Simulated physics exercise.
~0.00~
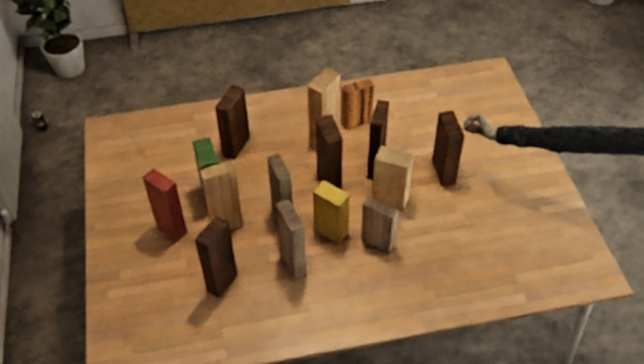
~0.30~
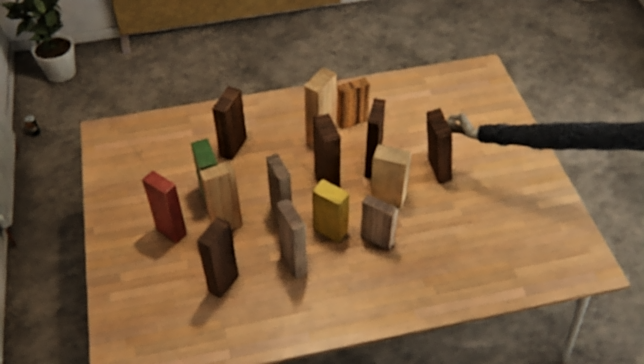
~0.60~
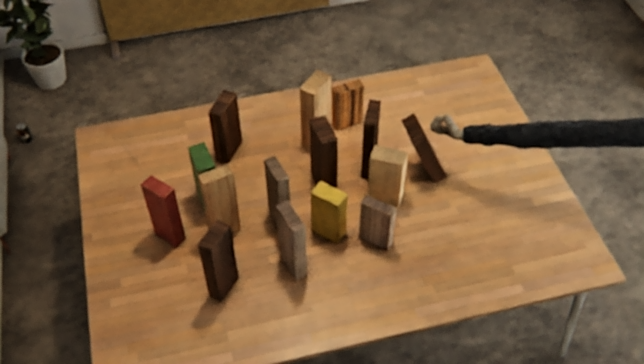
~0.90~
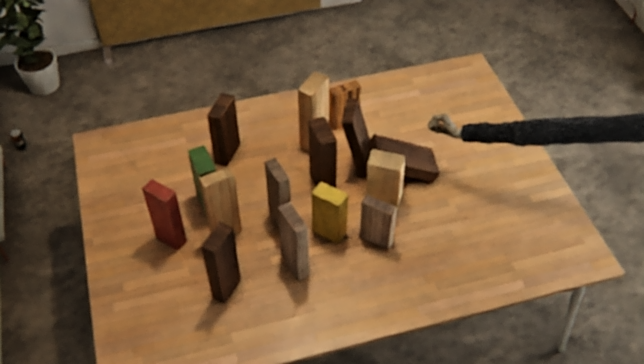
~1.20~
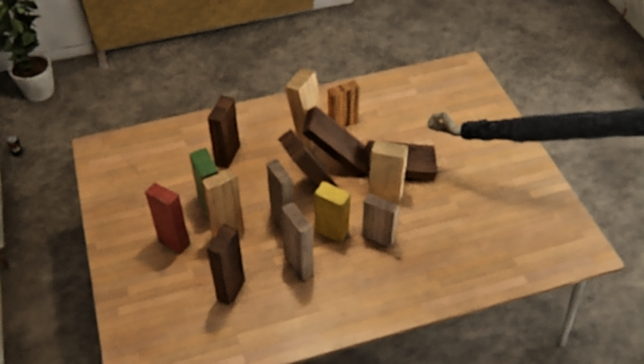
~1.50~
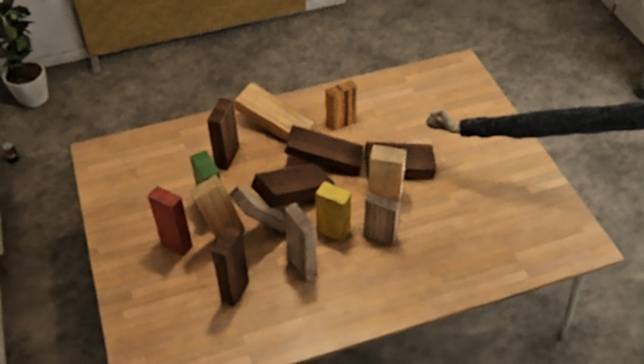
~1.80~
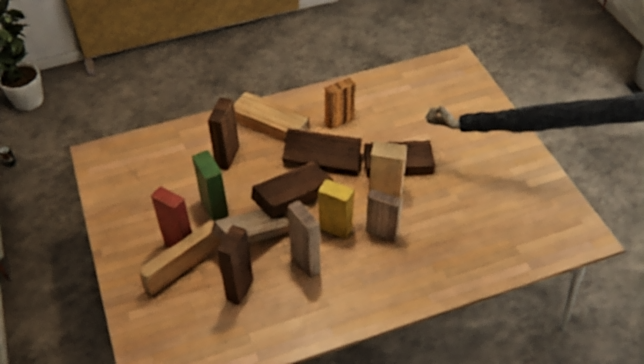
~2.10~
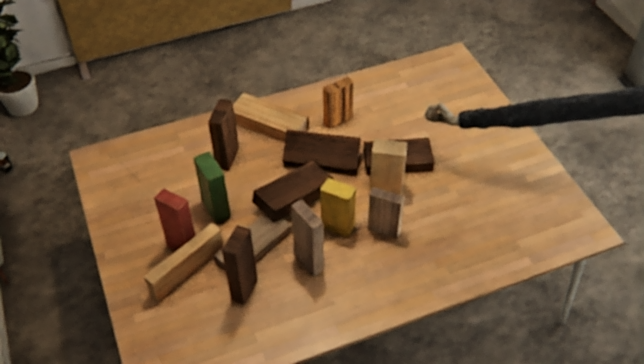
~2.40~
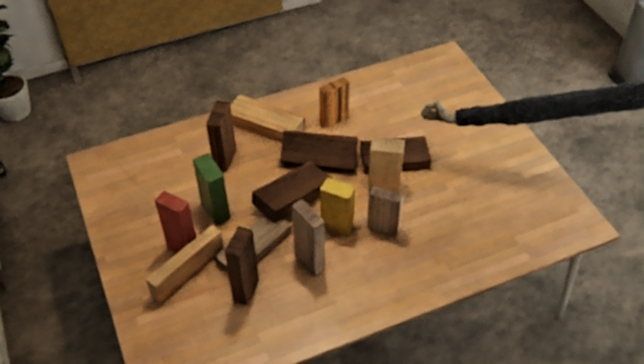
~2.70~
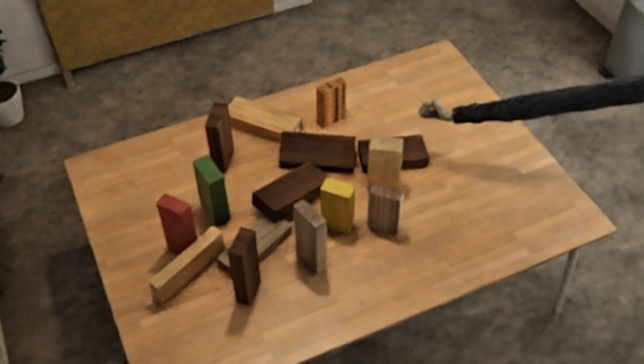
A hand in a dark sleeve pushes a dark brown block leftward on a wooden table, and it topples into its neighbours, knocking down five more dark, pale and grey blocks in turn, while the red, green and yellow blocks stay standing.
